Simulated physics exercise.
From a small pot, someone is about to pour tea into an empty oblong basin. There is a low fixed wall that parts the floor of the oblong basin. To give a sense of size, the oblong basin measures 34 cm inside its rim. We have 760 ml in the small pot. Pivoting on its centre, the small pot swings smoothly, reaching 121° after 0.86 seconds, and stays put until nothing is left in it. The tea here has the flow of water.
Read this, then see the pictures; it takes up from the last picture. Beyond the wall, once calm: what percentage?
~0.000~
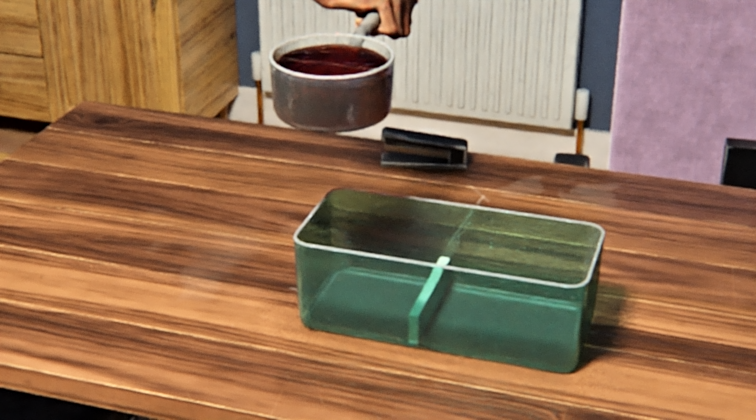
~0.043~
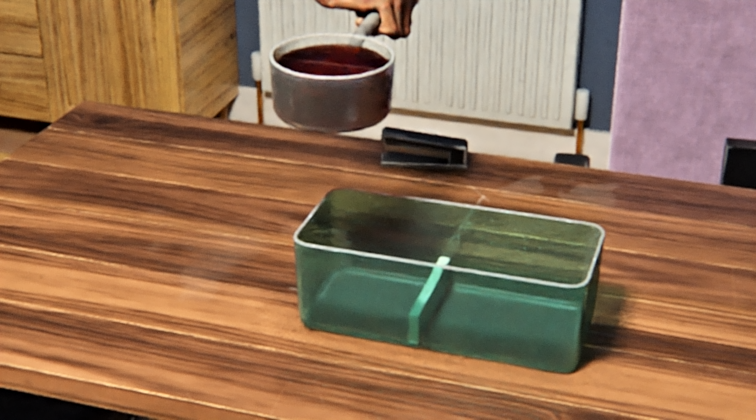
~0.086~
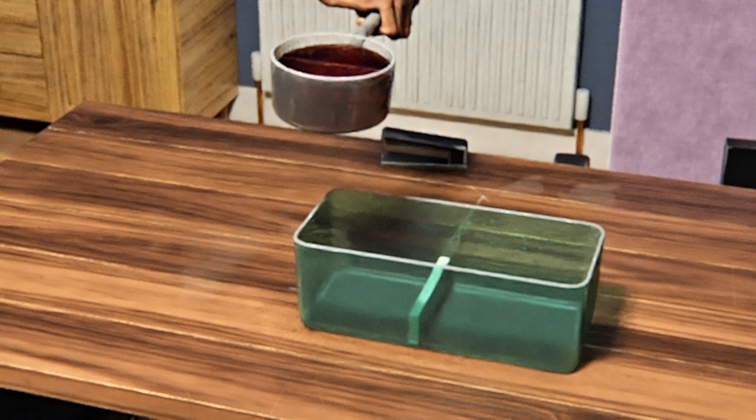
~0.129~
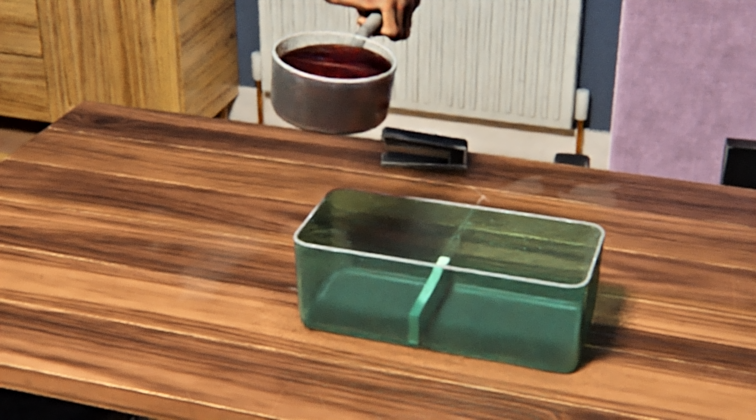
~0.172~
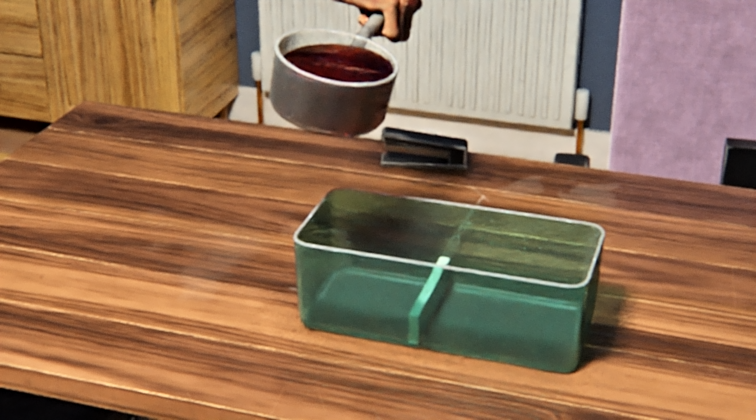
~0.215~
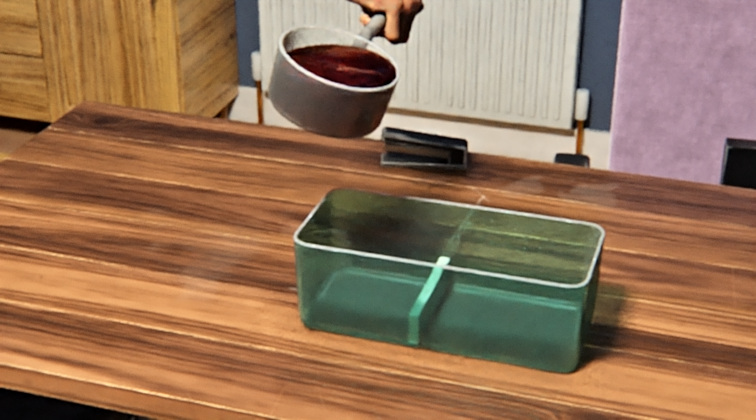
64 out of 100.
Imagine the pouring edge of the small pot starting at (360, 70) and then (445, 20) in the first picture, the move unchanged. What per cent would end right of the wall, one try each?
Respectively about 30 and 90 percent.
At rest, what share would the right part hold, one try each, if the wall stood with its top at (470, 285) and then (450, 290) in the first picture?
I'd say 10 percent on the first go, 45 percent on the next.
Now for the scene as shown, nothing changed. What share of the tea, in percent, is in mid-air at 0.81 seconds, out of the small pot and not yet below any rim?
7 in a hundred, give or take.
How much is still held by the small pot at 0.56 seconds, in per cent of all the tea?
32 %.
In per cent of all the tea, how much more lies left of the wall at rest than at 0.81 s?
Roughly 7 in a hundred.
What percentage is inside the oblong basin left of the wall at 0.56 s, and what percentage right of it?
About 2 left, 18 right.
After 0.56 s the tilt is 88° and 32 per cent is still to pour, 2 is left of the wall and 18 right of it.
After 0.81 s the tilt is 120° and 2 per cent is still to pour, 28 is left of the wall and 63 right of it.
After 1.07 s the tilt is 121° and 0 per cent is still to pour, 35 is left of the wall and 64 right of it.
After 1.36 s the tilt is 121° and 0 per cent is still to pour, 35 is left of the wall and 64 right of it.
In the end 35 per cent lies left of the wall, 64 right of it and 1 outside.
